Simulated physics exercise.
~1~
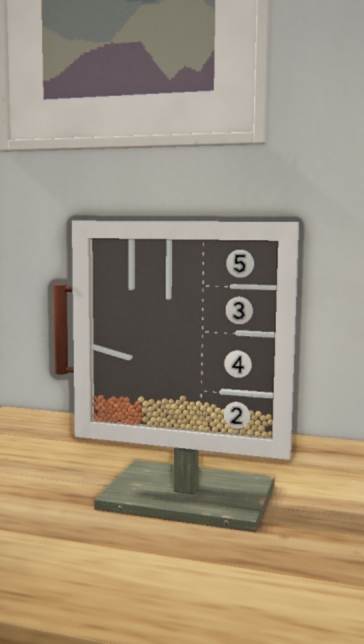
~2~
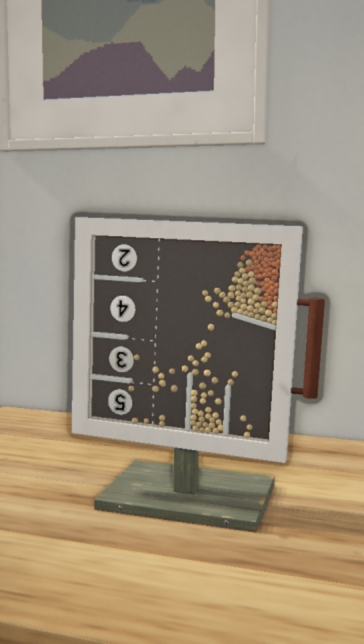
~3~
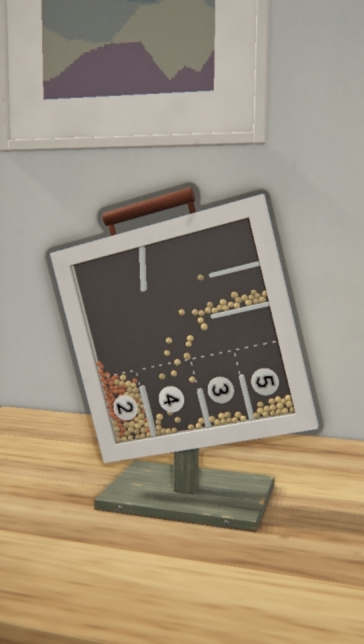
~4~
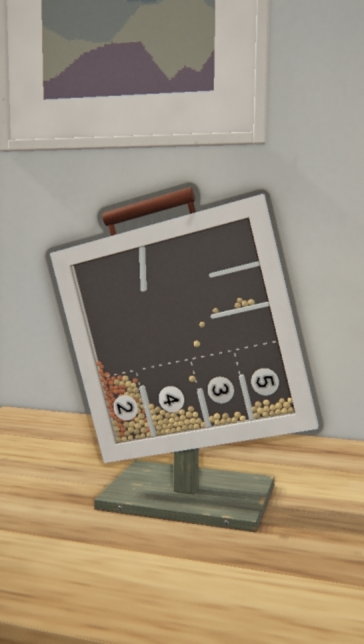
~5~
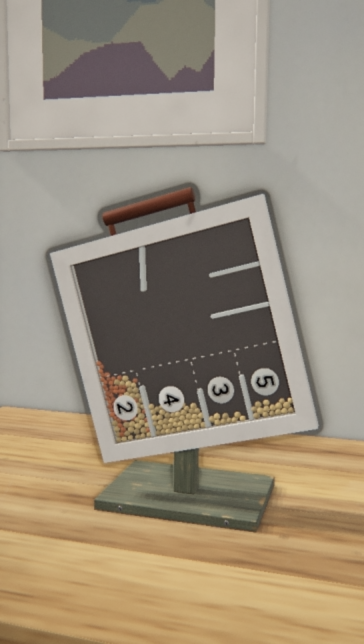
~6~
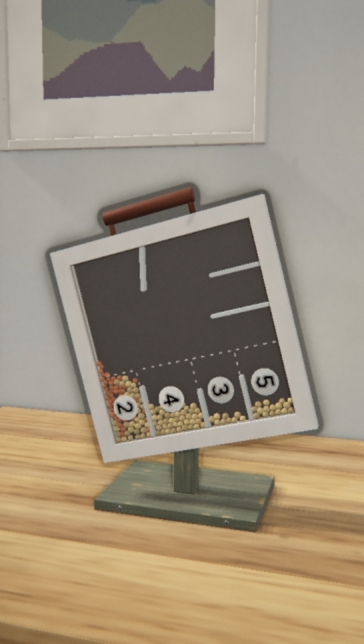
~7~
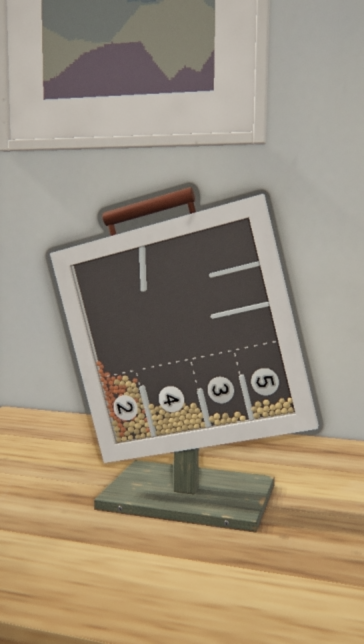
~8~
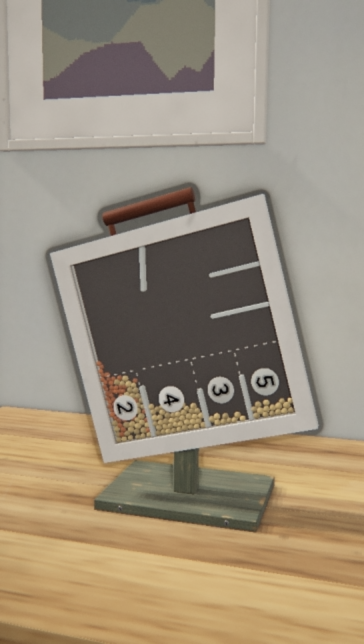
On a wooden table, a framed box turns anticlockwise and its beads settle mostly in pocket two.
